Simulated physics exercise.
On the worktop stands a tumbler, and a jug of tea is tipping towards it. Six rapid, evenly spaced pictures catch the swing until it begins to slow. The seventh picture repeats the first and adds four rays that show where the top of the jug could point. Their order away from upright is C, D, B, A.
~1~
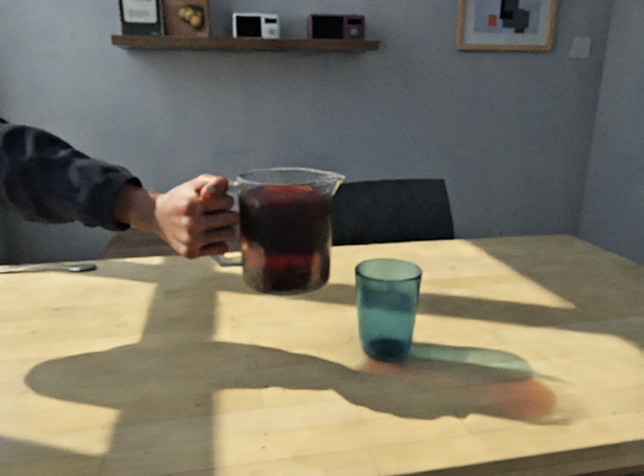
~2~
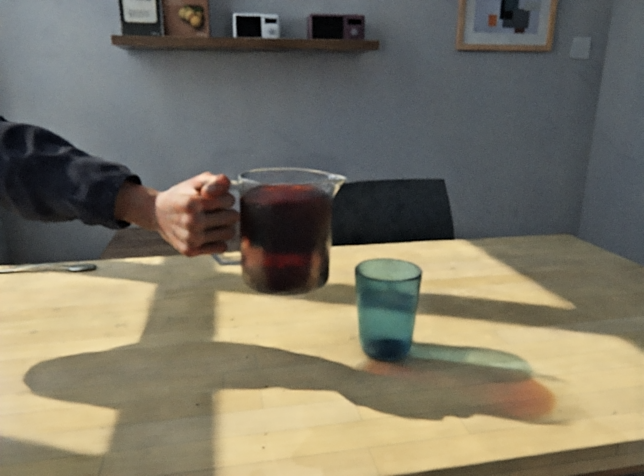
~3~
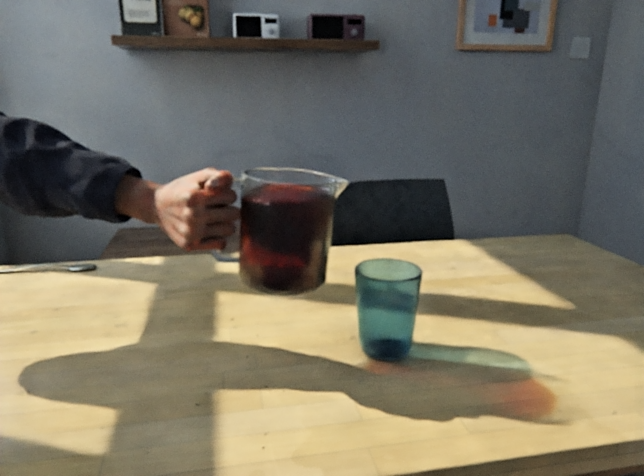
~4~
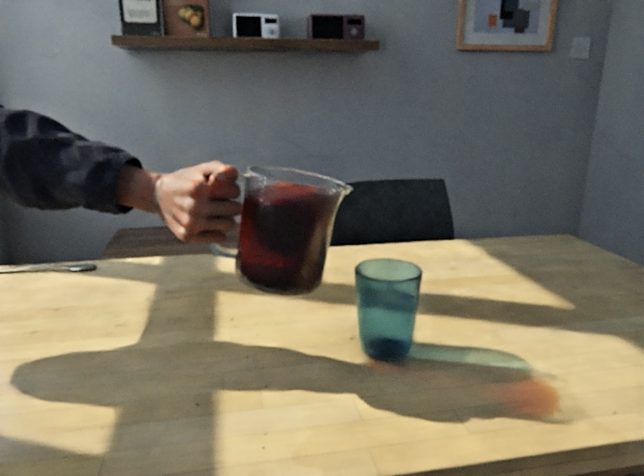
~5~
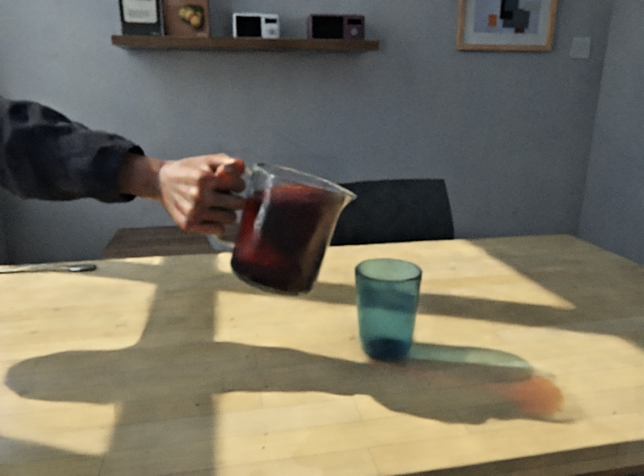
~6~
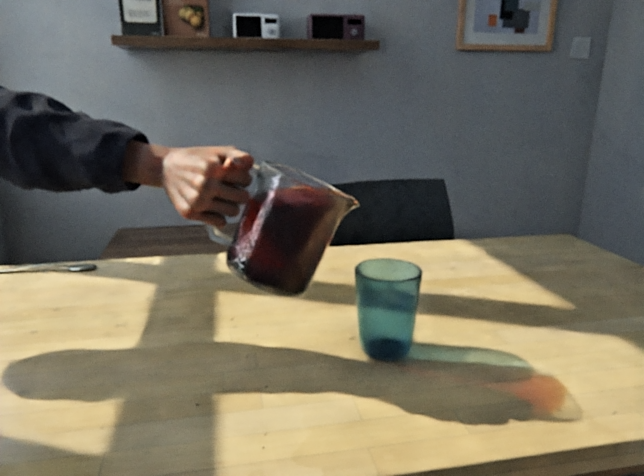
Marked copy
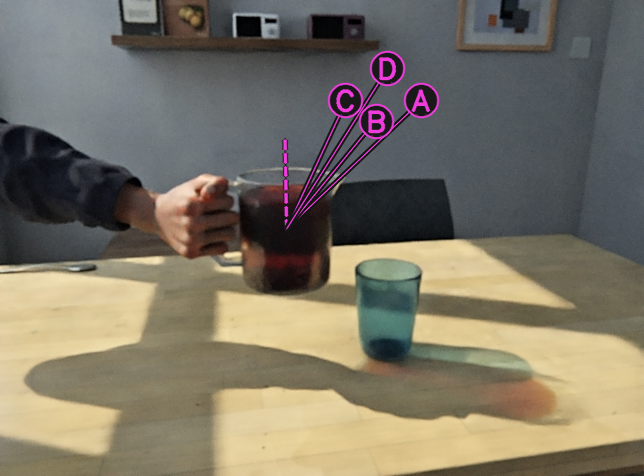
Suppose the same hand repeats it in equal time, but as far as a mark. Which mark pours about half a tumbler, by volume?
A works best here.
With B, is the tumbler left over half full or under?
Under.
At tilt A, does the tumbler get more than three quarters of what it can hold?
No, it does not.
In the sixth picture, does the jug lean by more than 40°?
No, it does not.
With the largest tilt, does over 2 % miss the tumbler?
No, it does not.
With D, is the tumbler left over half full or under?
Under half.
On the marked copy, A at (409, 112); B at (364, 133); C at (339, 116); D at (378, 82).
If A is chosen, the tumbler ends with about 47 % of what it can hold.
If B is chosen, the tumbler ends with about 32 % of what it can hold.
If C is chosen, the tumbler ends with about 9 % of what it can hold.
If D is chosen, the tumbler ends with about 19 % of what it can hold.
